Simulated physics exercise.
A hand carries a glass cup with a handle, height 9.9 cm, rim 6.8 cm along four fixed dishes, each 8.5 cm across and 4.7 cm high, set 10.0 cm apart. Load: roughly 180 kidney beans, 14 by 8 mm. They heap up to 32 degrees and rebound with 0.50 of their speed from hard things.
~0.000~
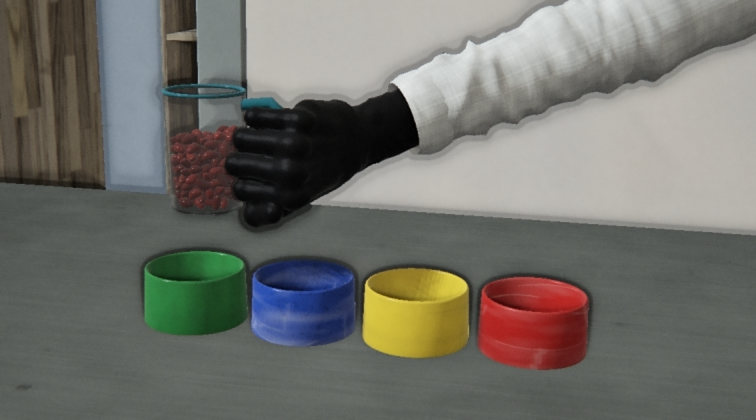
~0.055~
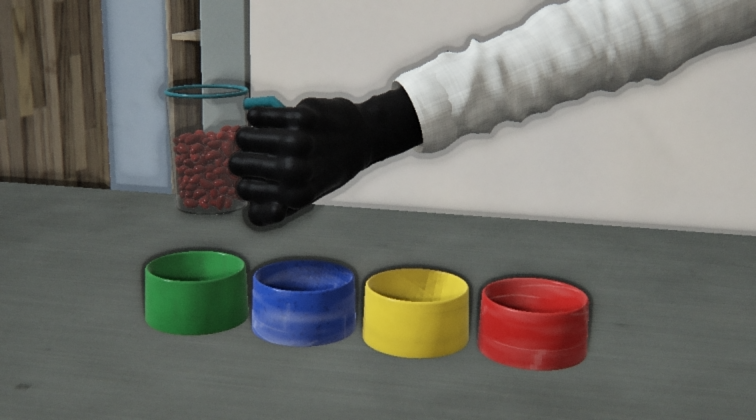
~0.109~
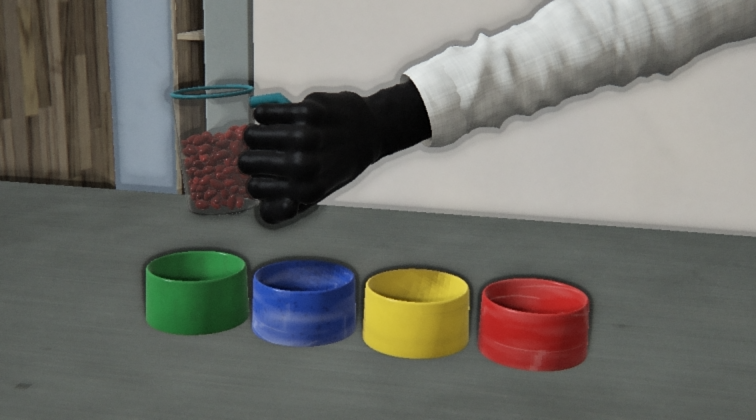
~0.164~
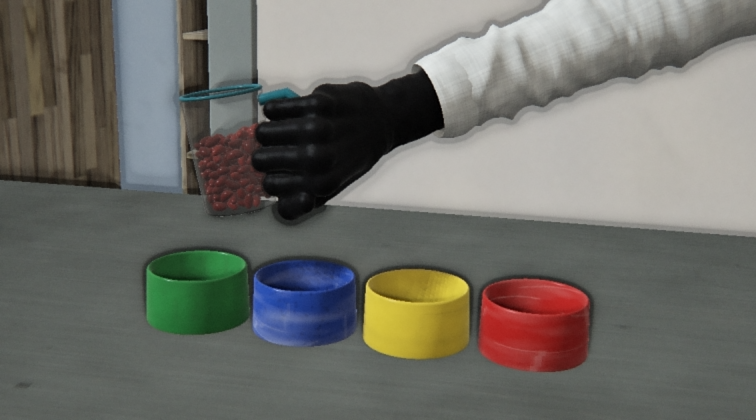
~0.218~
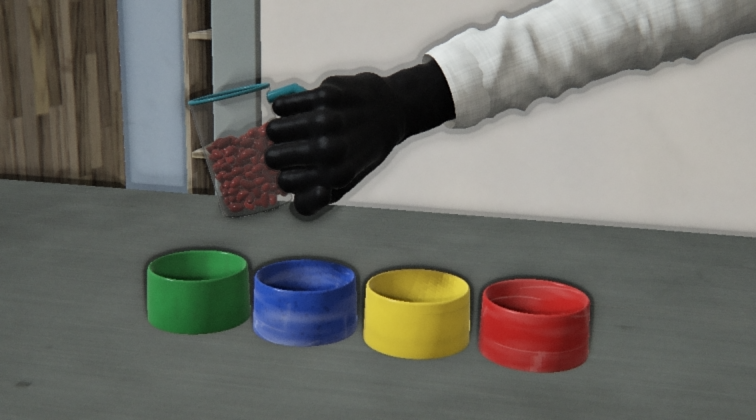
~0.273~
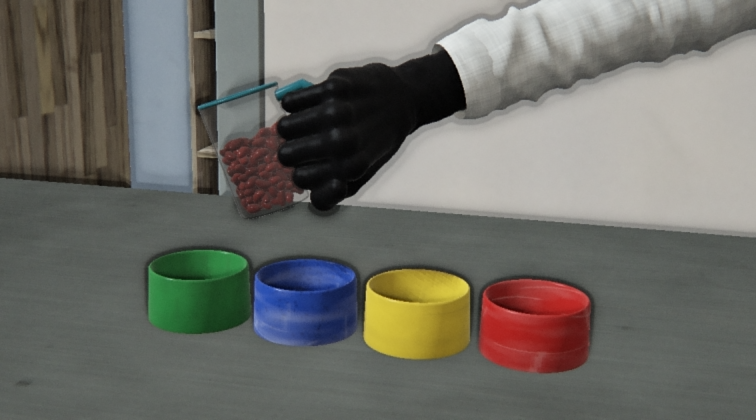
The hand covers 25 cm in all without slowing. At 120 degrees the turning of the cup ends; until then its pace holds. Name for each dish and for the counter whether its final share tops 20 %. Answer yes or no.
Red no, blue no, green no, yellow yes, counter no.
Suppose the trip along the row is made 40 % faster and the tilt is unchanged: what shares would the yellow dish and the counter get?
Yellow 100, counter 0.
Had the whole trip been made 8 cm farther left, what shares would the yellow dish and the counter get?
Yellow 0; counter 0.
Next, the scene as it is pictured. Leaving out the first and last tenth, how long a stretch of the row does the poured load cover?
Roughly 5 cm.
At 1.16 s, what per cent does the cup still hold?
Some 100 per cent of the load.
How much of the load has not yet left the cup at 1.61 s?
Roughly 30 per cent.
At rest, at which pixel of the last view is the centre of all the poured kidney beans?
At about (410, 311).
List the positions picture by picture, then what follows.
The first frame shows cup at (206, 149), tilt 0 degrees, lip at (167, 89), moved 0.0 cm; middle of the pieces at (207, 161); green dish at (195, 267); blue dish at (304, 276); yellow dish at (417, 285); red dish at (535, 295).
The second frame shows cup at (209, 149), tilt 1 degrees, lip at (169, 90), moved 0.3 cm; middle of the pieces at (211, 161).
The third frame shows cup at (218, 149), tilt 4 degrees, lip at (175, 93), moved 1.0 cm; middle of the pieces at (220, 162).
The fourth frame shows cup at (231, 150), tilt 9 degrees, lip at (184, 97), moved 2.1 cm; middle of the pieces at (234, 162).
The fifth frame shows cup at (244, 151), tilt 14 degrees, lip at (193, 102), moved 3.2 cm; middle of the pieces at (248, 163).
The sixth frame shows cup at (257, 151), tilt 19 degrees, lip at (203, 107), moved 4.3 cm; middle of the pieces at (262, 163); green dish at (199, 266); blue dish at (306, 276); yellow dish at (418, 287); red dish at (537, 298). The cup turns about 90 degrees a second and travels 20 cm a second.
Then, at 0.81 s, tilt 67 degrees; cup holds 100 %.
Then, at 1.16 s, tilt 98 degrees; cup holds 100 %.
After 1.61 s, tilt 120 degrees; cup holds 30 %, yellow 65 %.
By 2.4 s all is still; red 0 %, blue 0 %, green 0 %, yellow 100 %, counter 0 %.
